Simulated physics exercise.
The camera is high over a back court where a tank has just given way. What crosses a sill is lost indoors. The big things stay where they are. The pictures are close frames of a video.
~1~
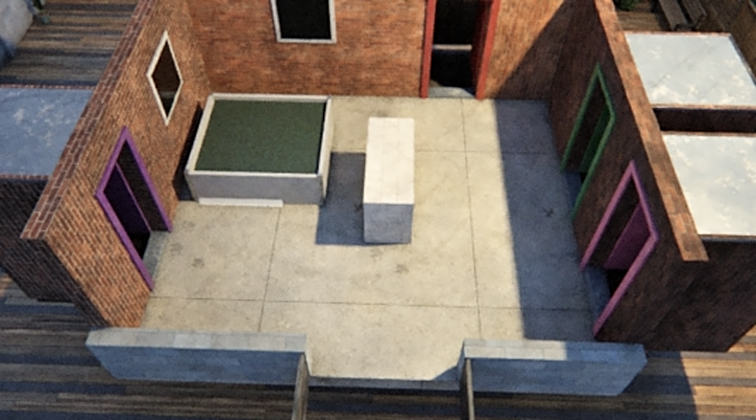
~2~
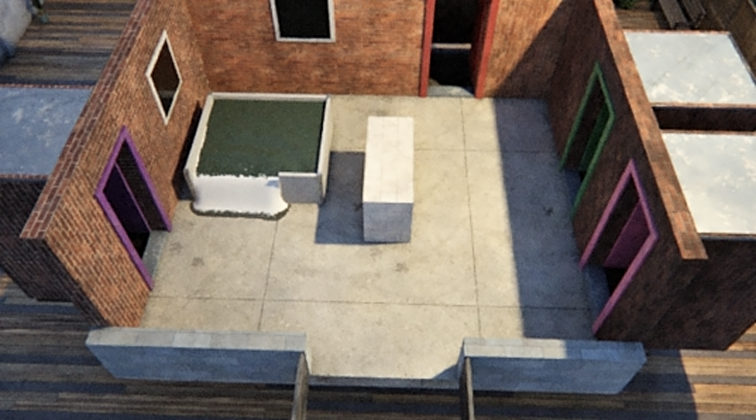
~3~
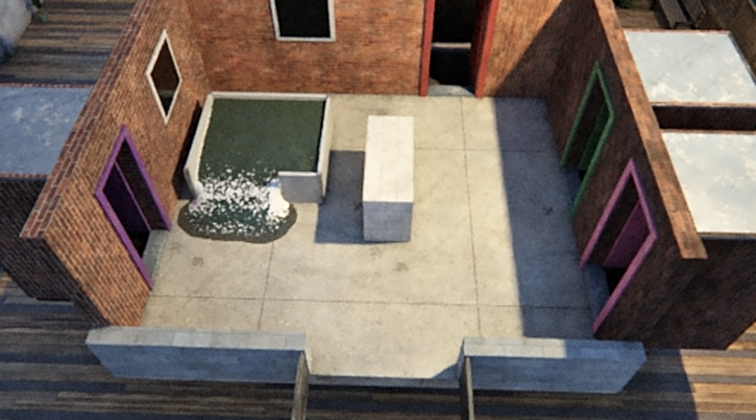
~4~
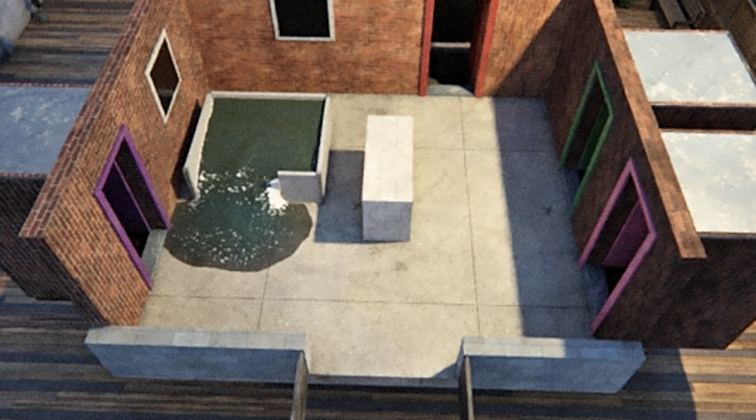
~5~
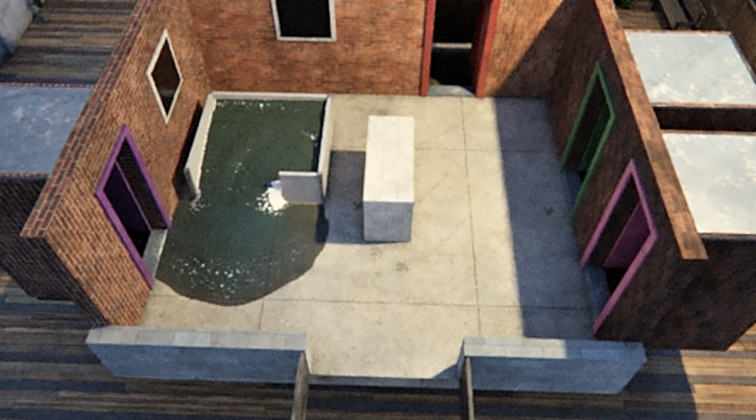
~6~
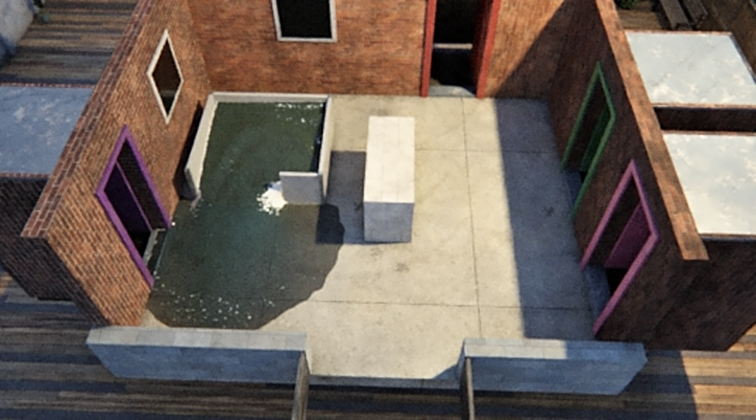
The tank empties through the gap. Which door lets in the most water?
Most goes in at the purple door.
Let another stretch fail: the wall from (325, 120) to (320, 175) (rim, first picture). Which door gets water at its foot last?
That is the door marked pink.
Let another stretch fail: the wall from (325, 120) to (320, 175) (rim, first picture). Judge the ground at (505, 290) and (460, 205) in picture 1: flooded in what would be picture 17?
In that order: No water, clear.
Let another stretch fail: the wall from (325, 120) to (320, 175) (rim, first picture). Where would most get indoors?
I say the red door.
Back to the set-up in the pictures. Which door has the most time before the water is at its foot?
It is the red-painted one.
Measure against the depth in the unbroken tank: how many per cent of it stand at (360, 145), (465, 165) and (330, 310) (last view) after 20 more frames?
In that order: 0, 0 and 20 per cent.
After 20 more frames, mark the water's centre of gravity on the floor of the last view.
Close to (275, 241).
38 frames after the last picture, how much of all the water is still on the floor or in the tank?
Roughly 80 per cent.
A moment on, water covers 25 % of the floor; green door not reached, pink door not reached, red door not reached, purple door a trickle in.
Next, water covers 25 % of the floor; green door not reached, pink door not reached, red door not reached, purple door some in.
Then, water covers 45 % of the floor; green door not reached, pink door not reached, red door not reached, purple door a lot in.
Later, water covers 70 % of the floor; green door wet at the sill, nothing in, pink door wet at the sill, nothing in, red door not reached, purple door a lot in.
In the end, water covers 95 % of the floor; green door wet at the sill, nothing in, pink door wet at the sill, nothing in, red door wet at the sill, nothing in, purple door a lot in; the purple door has let in the most.
